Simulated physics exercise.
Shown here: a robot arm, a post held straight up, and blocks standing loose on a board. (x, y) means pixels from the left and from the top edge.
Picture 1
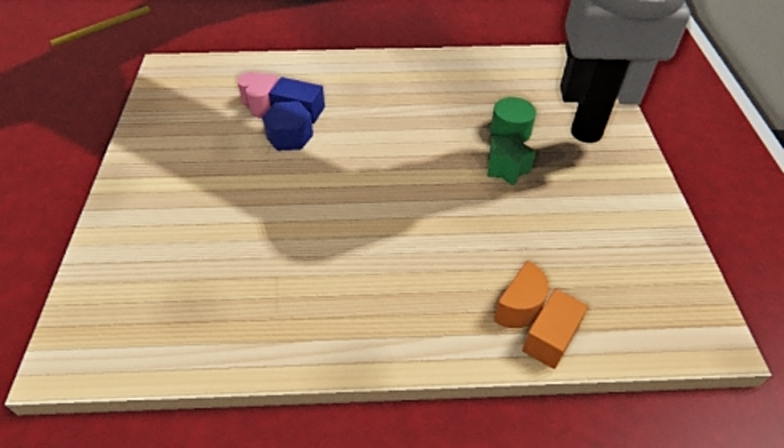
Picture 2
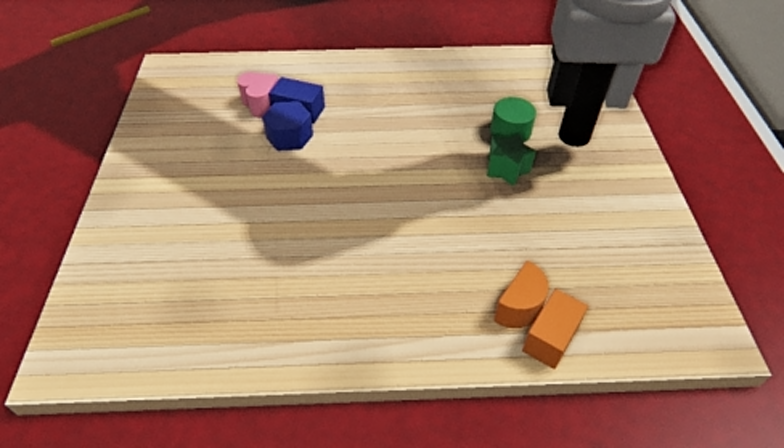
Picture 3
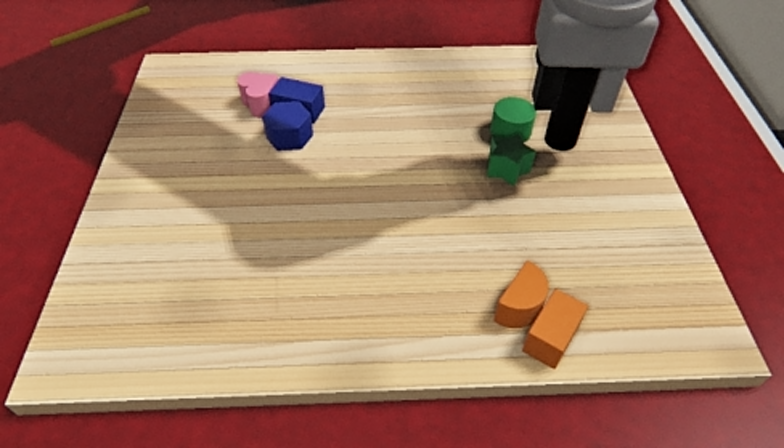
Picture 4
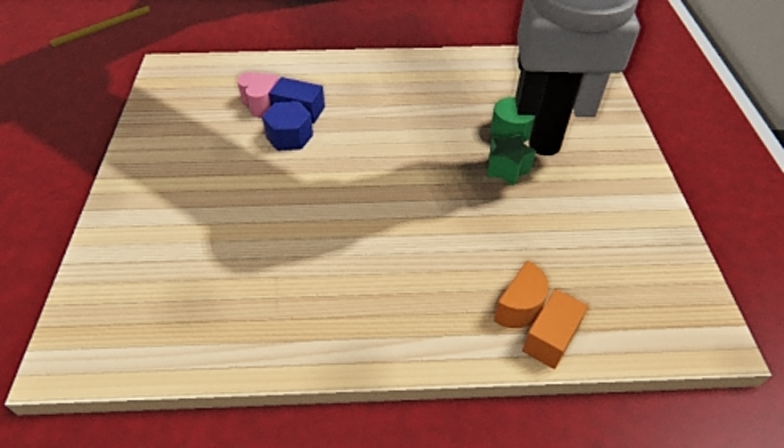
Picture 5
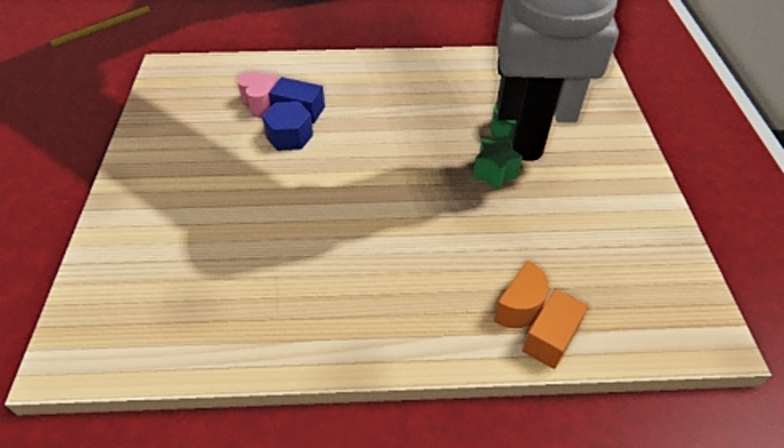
A pale wooden board lies on a red surface, seen from above at an angle by a still camera. A pink block and two blue ones cluster at upper left, two green blocks sit at upper right, two orange ones at lower right, and a grey arm holds a black post upright. The arm slides the post left and slightly nearer, partly covering the green blocks, and the green star shifts slightly left.
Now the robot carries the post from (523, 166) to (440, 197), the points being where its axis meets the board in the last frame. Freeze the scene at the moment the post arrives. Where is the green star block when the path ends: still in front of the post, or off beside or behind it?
Ahead.
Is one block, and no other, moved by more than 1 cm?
It seems so.
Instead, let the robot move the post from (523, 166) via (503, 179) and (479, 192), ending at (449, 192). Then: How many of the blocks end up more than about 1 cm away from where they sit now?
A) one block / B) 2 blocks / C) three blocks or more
My answer is option A.
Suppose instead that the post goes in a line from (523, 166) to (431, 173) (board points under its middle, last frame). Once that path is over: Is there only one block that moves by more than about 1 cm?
In short: Yes.
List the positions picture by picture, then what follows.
The first frame shows lower end of the post at (586, 133), tops of blocks, green star block at (512, 147), green circular block at (515, 109).
The second frame shows post at (574, 137), blocks as before.
The third frame shows post at (560, 141), blocks as before.
The fourth frame shows post at (545, 145), blocks as before.
The fifth frame shows post at (527, 151), green star block at (499, 151), green circular block hidden.
The first path, step by step. One third of the way, post at (499, 161); green star block at (469, 162).
Two thirds of the way, post at (470, 171); green star block at (439, 172).
At the end, post at (442, 182); green star block at (409, 183); green circular block not moved.
